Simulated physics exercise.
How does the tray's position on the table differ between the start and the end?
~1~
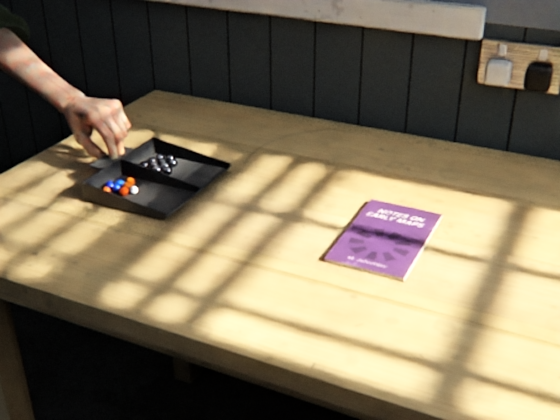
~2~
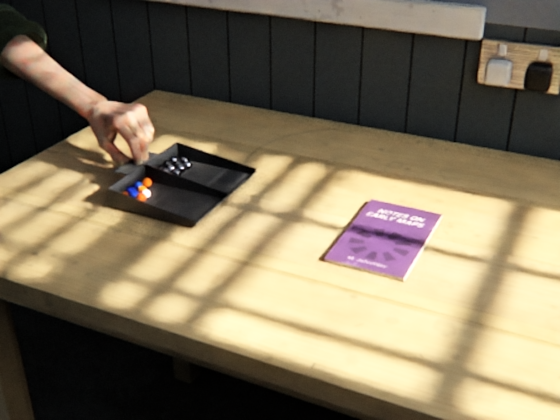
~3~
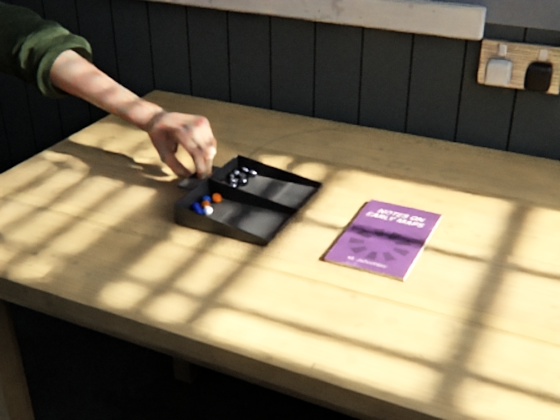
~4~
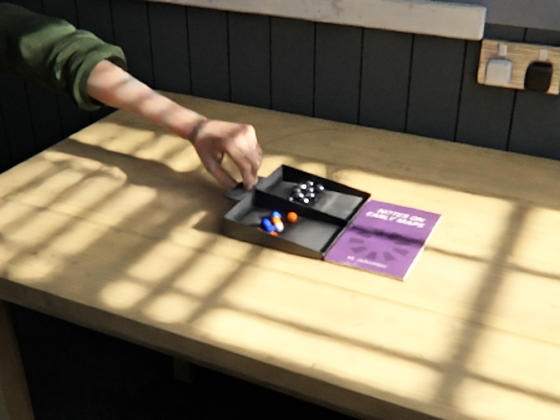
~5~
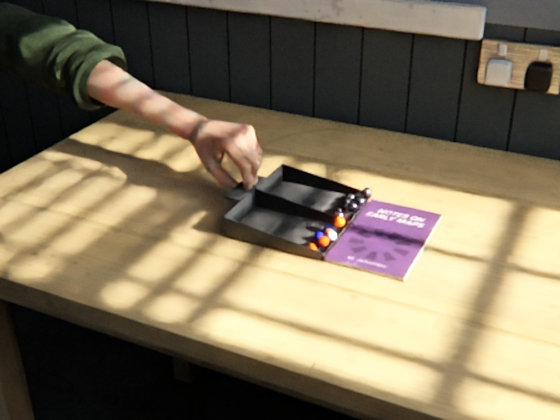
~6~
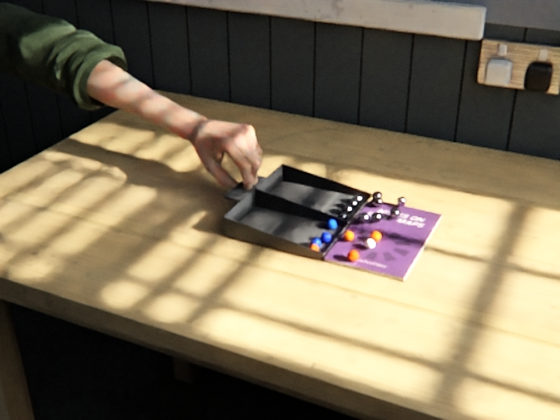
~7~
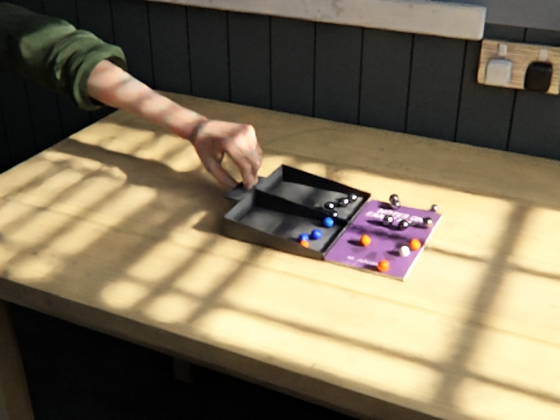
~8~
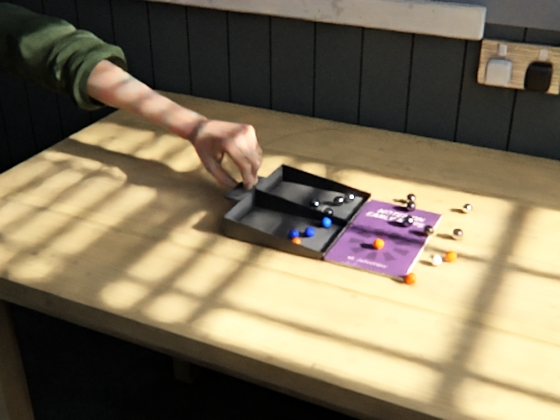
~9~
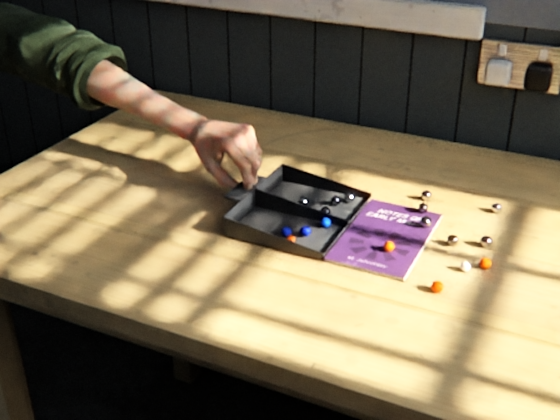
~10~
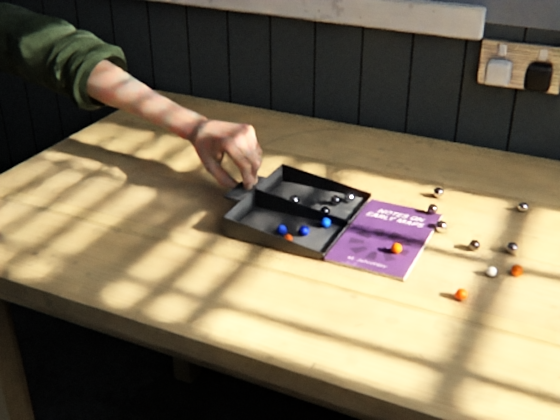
At the start the tray sits near the left side of the table, well away from the purple book. By the end it is farther right and slightly nearer the viewer, up against the book's left edge.
